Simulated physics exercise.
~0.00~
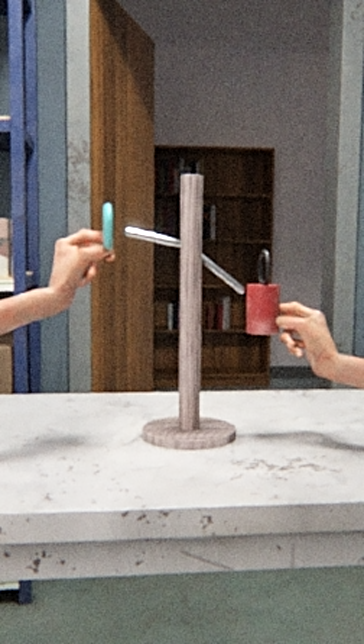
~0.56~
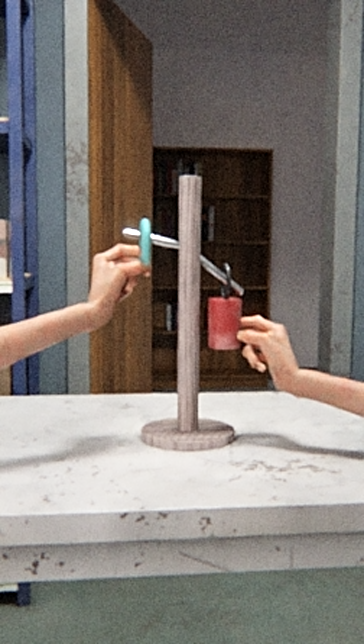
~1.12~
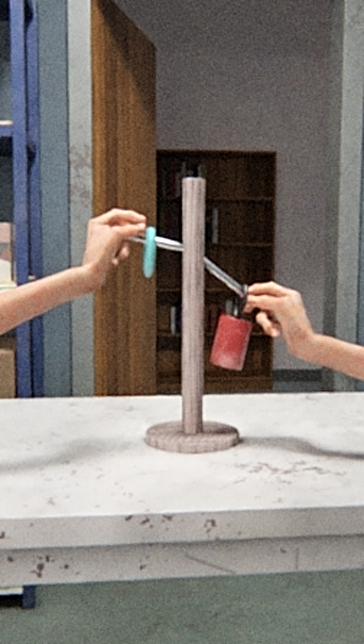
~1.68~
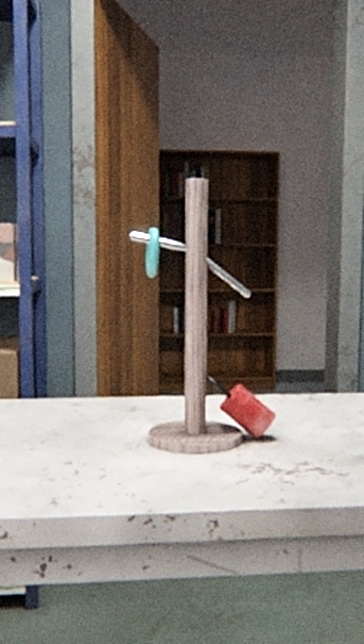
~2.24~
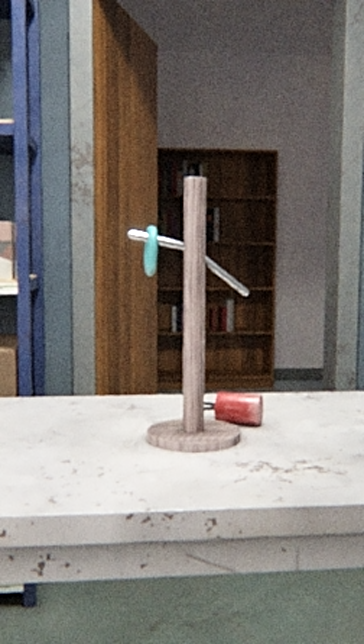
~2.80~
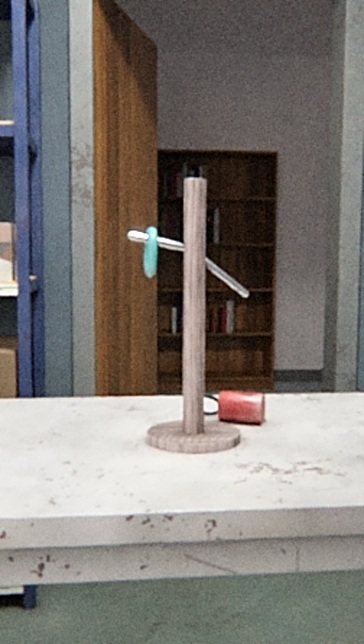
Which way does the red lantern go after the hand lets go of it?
It moves down, dropping from the sloping peg to the tabletop beside the stand's base.
